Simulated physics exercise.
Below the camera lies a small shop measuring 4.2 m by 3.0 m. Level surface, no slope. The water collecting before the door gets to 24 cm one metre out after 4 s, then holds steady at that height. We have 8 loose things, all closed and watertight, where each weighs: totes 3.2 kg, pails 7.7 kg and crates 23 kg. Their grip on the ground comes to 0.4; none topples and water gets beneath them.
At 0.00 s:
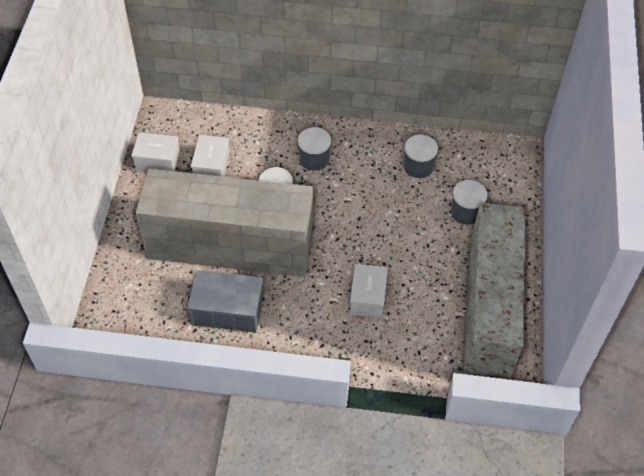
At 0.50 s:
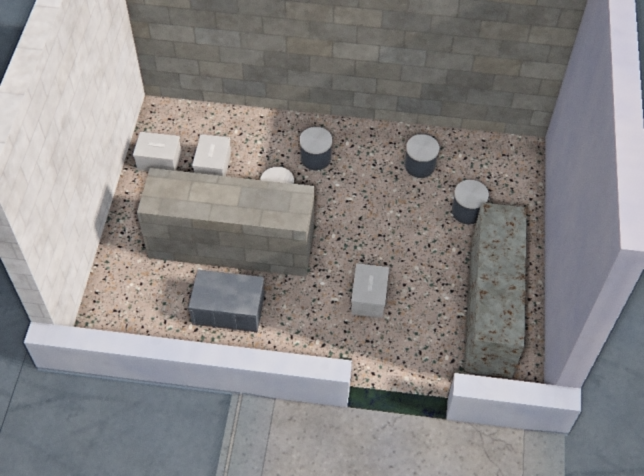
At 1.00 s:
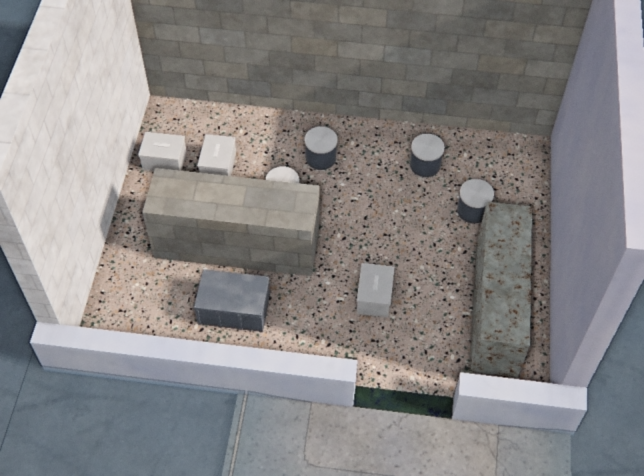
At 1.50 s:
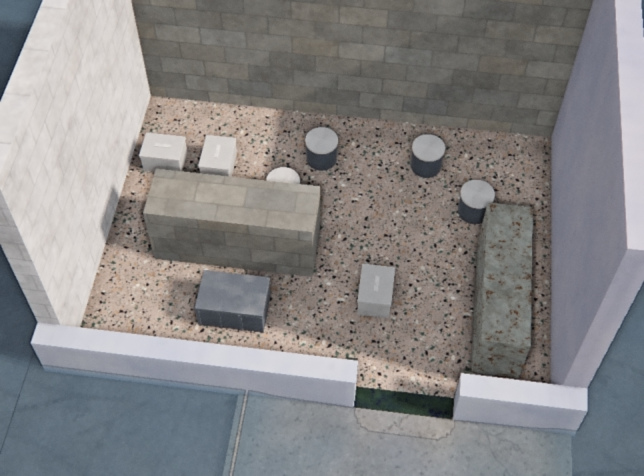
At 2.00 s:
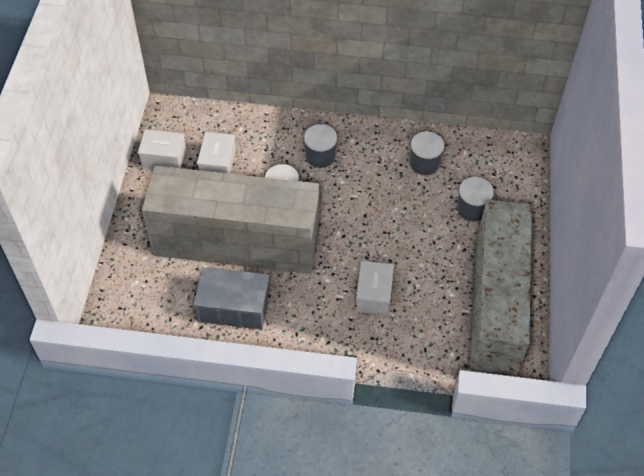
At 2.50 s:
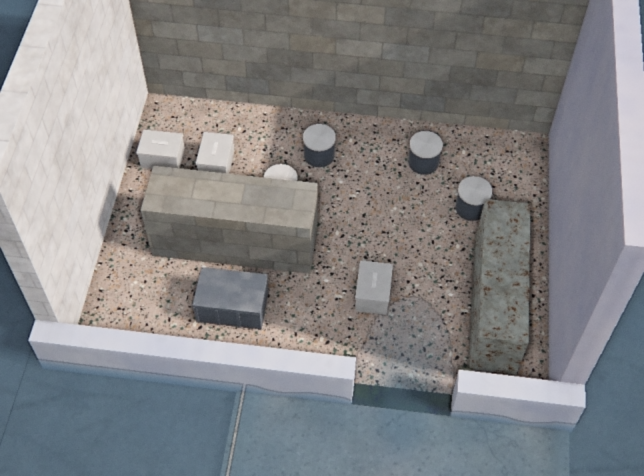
A small roofless shop with pale side walls, a grey block back wall and a speckled pinkish floor is seen from high above its front doorway. A long stone-block counter stands left of centre, with pale crates behind it, a dark grey box before it, grey cylinders towards the back and a mottled green block at right. The view shifts very slightly while bluish water spreads over the paving outside, then slides thinly through the doorway; the objects stay put.
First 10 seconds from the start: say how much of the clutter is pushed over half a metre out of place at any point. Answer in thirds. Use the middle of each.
One to two thirds.
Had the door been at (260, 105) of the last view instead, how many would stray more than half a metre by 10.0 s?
So the tally would be 4.
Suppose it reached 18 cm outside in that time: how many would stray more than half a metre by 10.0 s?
Count: 4.
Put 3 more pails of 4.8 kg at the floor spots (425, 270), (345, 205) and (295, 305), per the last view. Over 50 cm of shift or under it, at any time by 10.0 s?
The first one tops the mark, the next tops the mark, and the last stays inside the mark.
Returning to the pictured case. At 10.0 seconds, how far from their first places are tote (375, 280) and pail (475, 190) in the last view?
First 300 cm, then 40 cm.
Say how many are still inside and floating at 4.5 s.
Count: 0.
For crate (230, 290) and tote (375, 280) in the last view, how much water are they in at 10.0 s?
Some 5 cm at the first, some 13 cm at the second.
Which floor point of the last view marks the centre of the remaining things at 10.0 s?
They average out to somewhere around (284, 213).
After 3.5 s 0 of 8 are over 50 cm from their spots; 0 afloat.
After 4.5 s 1 of 8 are over 50 cm from their spots; 0 afloat.
After 7.0 s 3 of 8 are over 50 cm from their spots; 1 afloat.
After 10.0 s 4 of 8 are over 50 cm from their spots, and 5 have been at some point; 4 afloat.
